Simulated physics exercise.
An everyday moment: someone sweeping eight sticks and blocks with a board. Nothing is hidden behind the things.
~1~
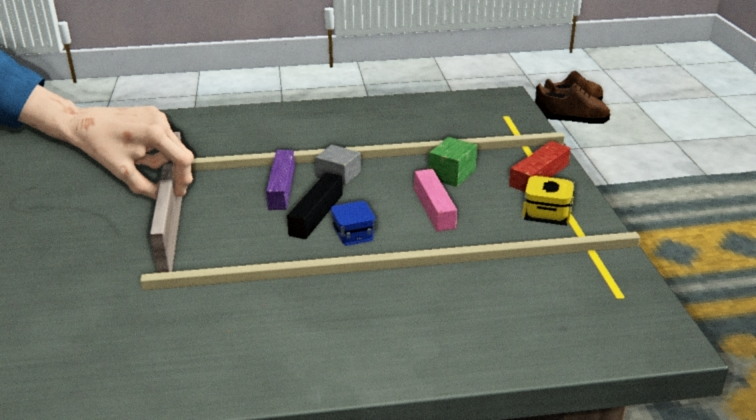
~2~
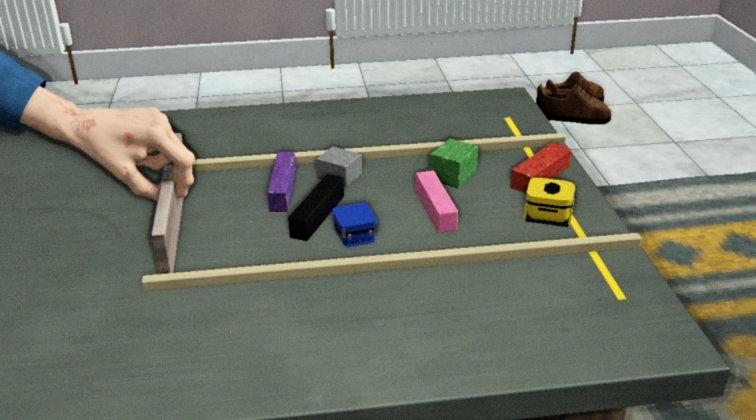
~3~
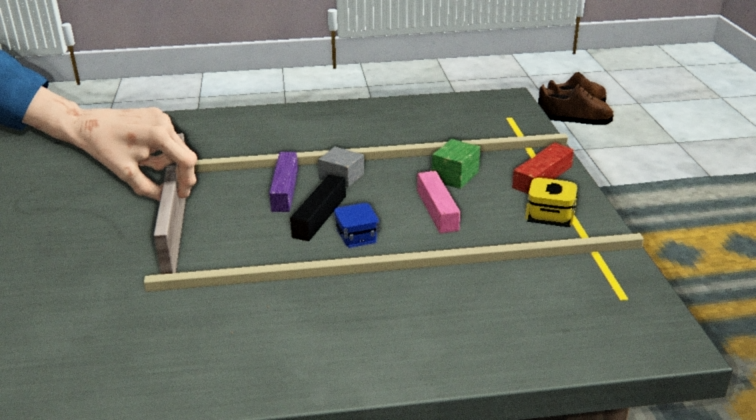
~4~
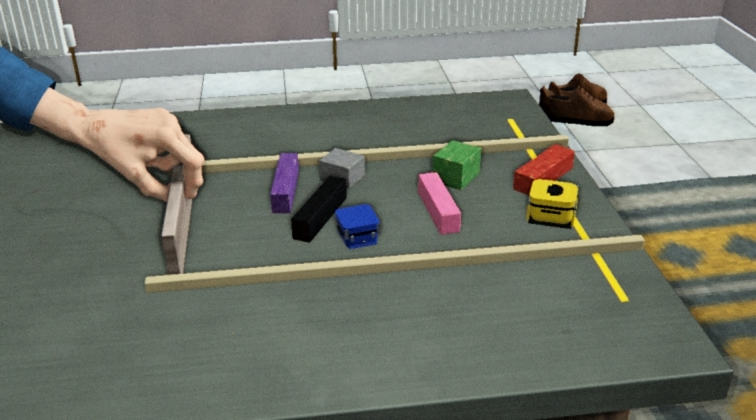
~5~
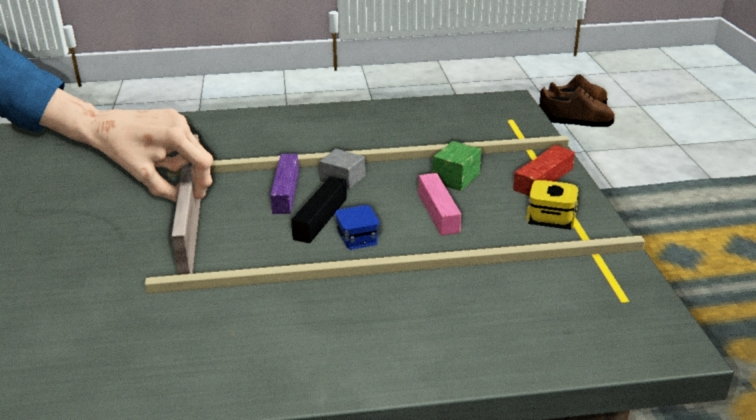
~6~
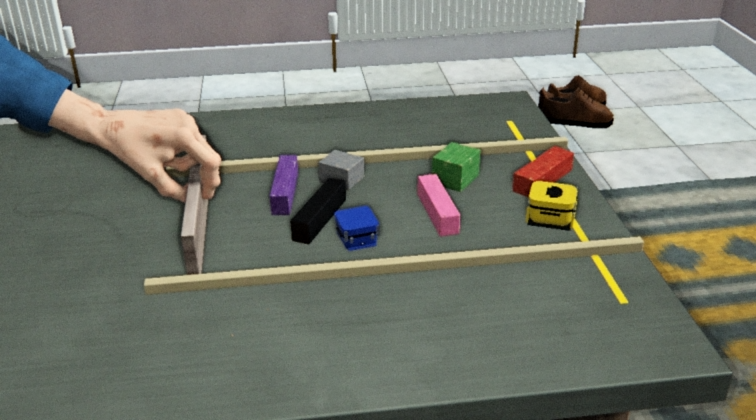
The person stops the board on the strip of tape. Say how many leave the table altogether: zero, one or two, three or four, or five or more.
In the end the number that fall off is three or four.
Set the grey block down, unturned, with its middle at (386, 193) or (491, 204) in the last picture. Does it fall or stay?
In that order, it drops off; goes over.
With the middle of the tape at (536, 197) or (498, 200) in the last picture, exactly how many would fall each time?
Down on the floor: 2 and 0.
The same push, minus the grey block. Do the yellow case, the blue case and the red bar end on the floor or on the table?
The yellow case goes over; the blue case is kept; the red bar falls.
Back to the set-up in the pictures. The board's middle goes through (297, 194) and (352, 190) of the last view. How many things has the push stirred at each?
The counts are 2 and 4.
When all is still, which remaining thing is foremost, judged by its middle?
The pink bar ends nearest.
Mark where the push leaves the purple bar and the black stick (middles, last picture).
The purple bar stops around (551, 164); the black stick around (584, 195).
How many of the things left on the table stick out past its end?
That would be 2.
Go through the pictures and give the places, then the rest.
Red bar (540, 167); yellow case (549, 201); green block (453, 162); board (170, 199); tape (553, 191), in the first picture.
Yellow case (550, 202); grey block (339, 166), in the second picture.
Green block (456, 163); purple bar (284, 181), in the third picture.
Red bar (544, 170); blue case (357, 228), in the fourth picture.
Yellow case (553, 204); pink bar (439, 203), in the fifth picture.
Red bar (544, 171); yellow case (552, 205); green block (456, 166); board (197, 202); tape (556, 196), in the sixth picture.
A little later, none off yet; red bar at rest near (544, 171); yellow case at rest near (552, 205); green block at rest near (456, 166).
Next, none off yet; red bar at rest near (544, 171); yellow case at rest near (552, 205); green block shifted a little near (469, 167).
Later still, none off yet; red bar shifted a little near (577, 171); yellow case shifted about its own width near (594, 203); green block shifted well along near (543, 164).
When it is over, the number that fall off is three or four; down, green block, yellow case and red bar.
